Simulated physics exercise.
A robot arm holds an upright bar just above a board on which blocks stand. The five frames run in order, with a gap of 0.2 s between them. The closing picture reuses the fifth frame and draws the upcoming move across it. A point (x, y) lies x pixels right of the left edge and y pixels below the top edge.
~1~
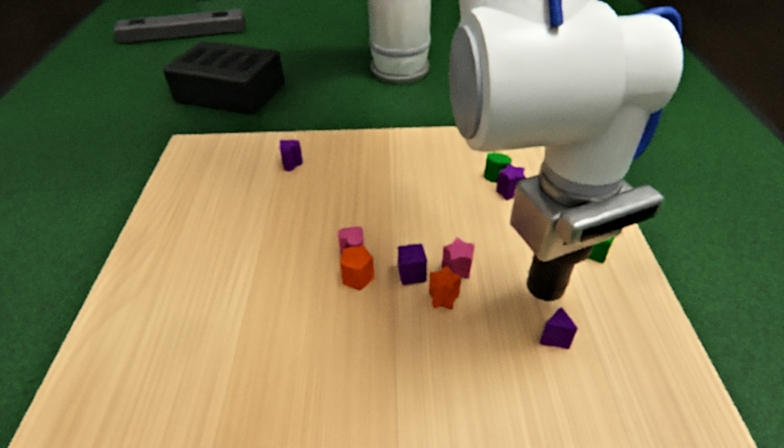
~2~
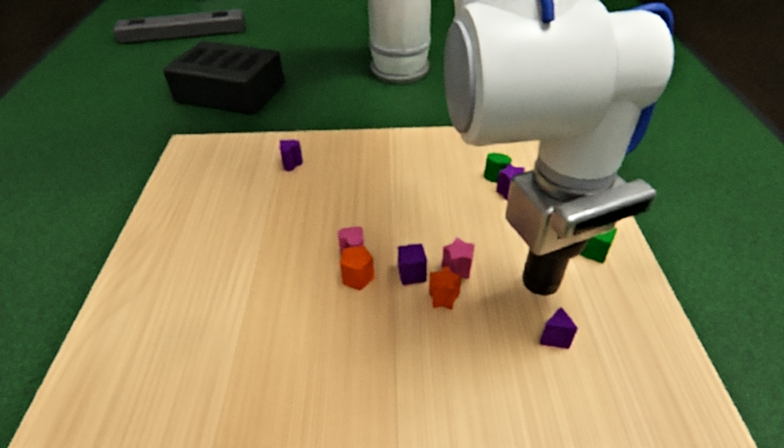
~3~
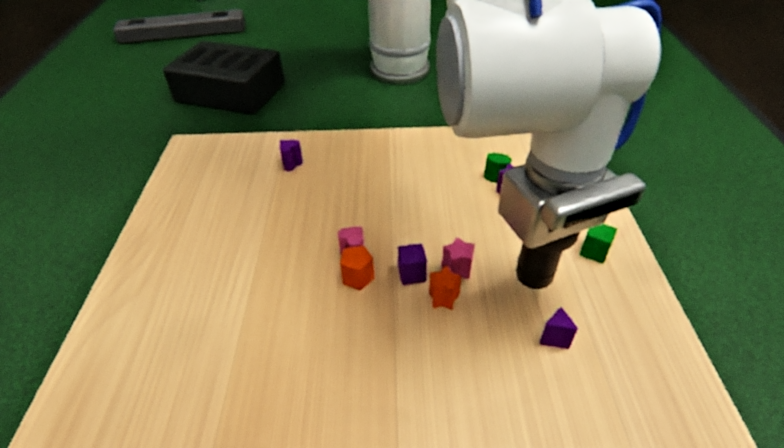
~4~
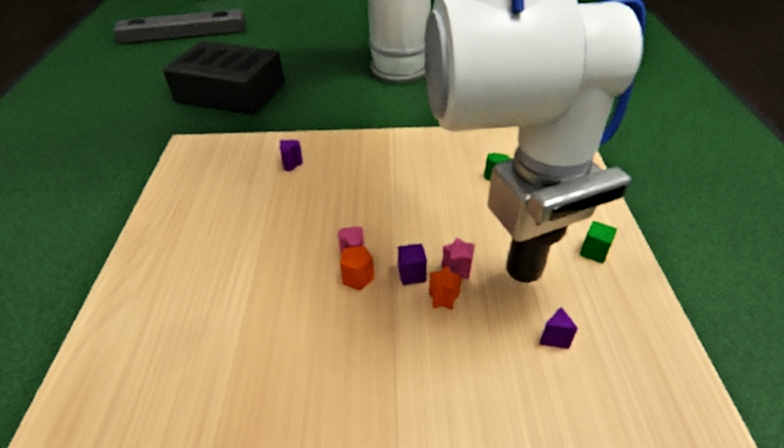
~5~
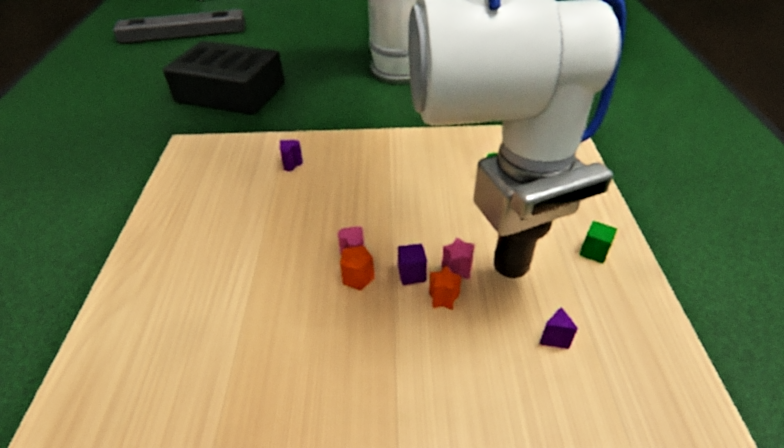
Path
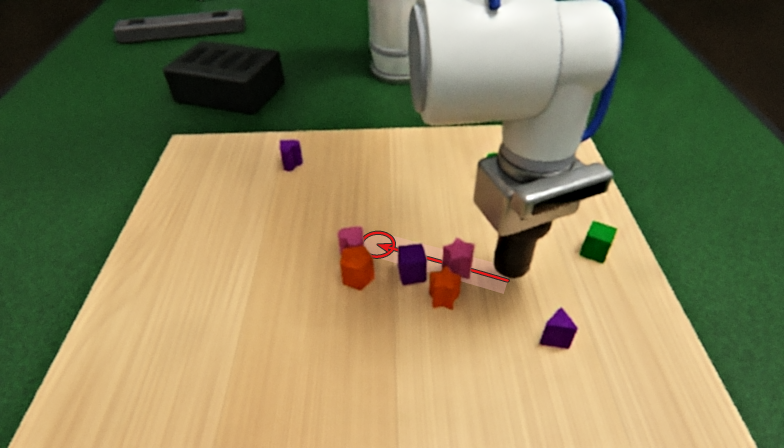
To begin with, a white robot arm holds a dark upright bar over the right side of a wooden board scattered with small coloured blocks. The arm then moves the bar slowly left and slightly away, toward the pink and orange stars, while the blocks all stay still.
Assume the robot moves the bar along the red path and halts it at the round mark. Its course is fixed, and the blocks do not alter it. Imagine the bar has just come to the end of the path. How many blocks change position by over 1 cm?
That's three or more.
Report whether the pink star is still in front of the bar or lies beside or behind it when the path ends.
It is still there in front.
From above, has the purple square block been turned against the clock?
Final answer: Yes.
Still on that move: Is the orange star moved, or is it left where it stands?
It is left in place.
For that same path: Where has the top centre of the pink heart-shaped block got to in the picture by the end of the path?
At pixel (333, 235).
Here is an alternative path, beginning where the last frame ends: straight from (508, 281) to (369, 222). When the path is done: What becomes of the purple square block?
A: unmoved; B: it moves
My pick is B.
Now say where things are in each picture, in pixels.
In the first picture, bar's lower end at (545, 287); pink heart-shaped block at (352, 235); purple square block at (412, 253); orange star at (445, 278); pink star at (460, 248).
In the second picture, bar at (541, 282); blocks still.
In the third picture, bar at (534, 276); blocks still.
In the fourth picture, bar at (524, 270); blocks still.
In the fifth picture, bar at (511, 265); pink heart-shaped block at (352, 235); purple square block at (412, 253); orange star at (445, 278); pink star at (460, 248).
Drawn move, from (508, 281) directly to (378, 244).
What follows on the original path. One third of the way, bar at (464, 252); pink star at (435, 242).
Two thirds of the way, bar at (419, 240); purple square block at (392, 254), turned 60° anticlockwise; pink star at (391, 230).
At the end, bar at (377, 229); pink heart-shaped block at (333, 235), turned 55° anticlockwise; purple square block at (392, 254), turned 60° anticlockwise; orange star still; pink star at (349, 219).
